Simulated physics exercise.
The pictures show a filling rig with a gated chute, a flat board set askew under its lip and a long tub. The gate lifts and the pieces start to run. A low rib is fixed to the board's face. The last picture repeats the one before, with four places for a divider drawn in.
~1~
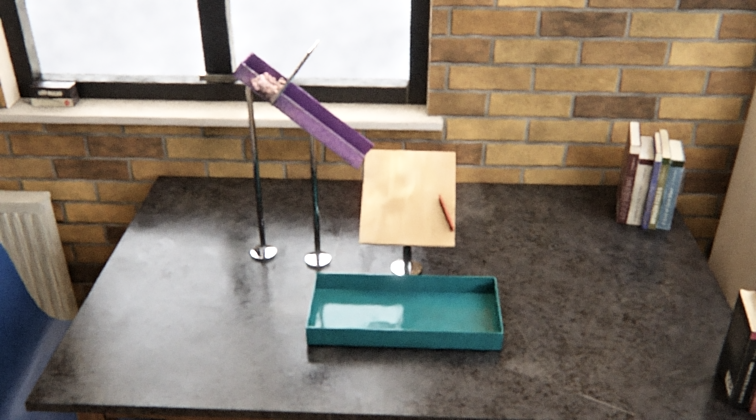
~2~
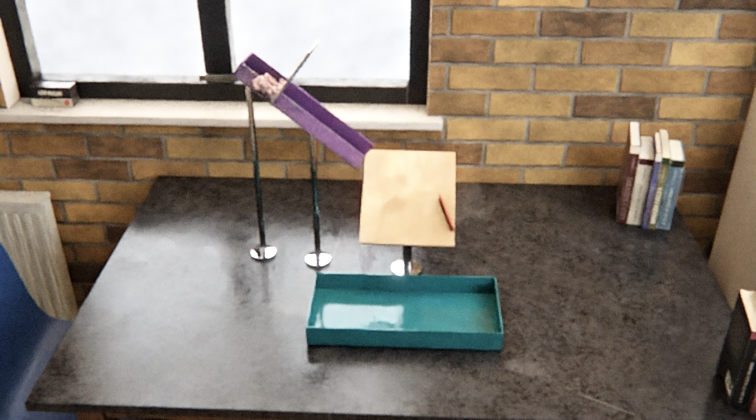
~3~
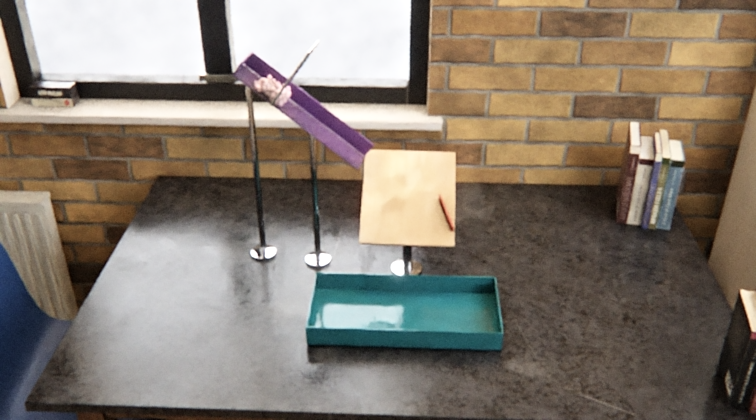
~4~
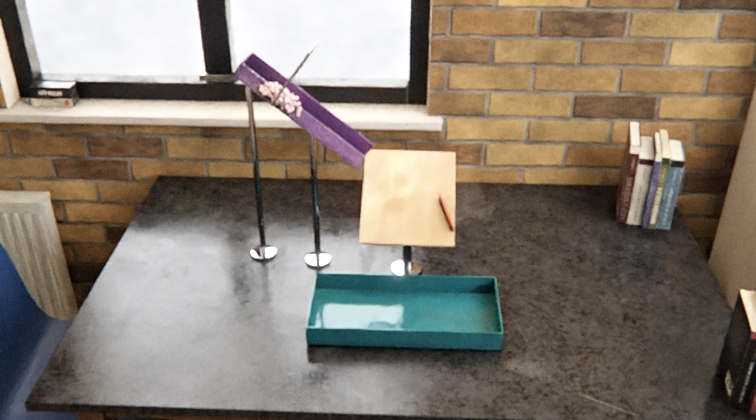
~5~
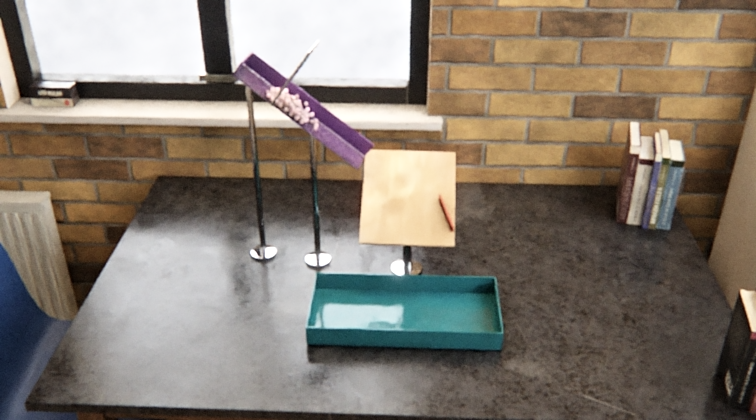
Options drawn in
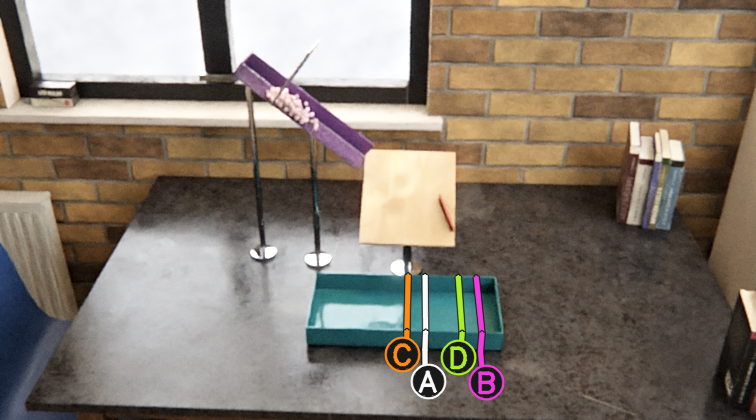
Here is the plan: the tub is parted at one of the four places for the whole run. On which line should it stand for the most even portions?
The best line is D.
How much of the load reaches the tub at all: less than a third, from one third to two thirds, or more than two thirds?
It is more than two thirds.
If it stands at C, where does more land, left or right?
The right side.
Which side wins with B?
The left side.
On the marked copy, line A crosses the front rim at (425, 331); line B crosses the front rim at (481, 332); line C crosses the front rim at (406, 330); line D crosses the front rim at (462, 332).
If A is chosen, of what is caught, a small share on the left of the divider, all but a few on the right.
If B is chosen, of what is caught, the bulk on the left of the divider, a small share on the right.
If C is chosen, of what is caught, only a few on the left of the divider, all but a few on the right.
If D is chosen, of what is caught, close to half on the left of the divider, close to half on the right.
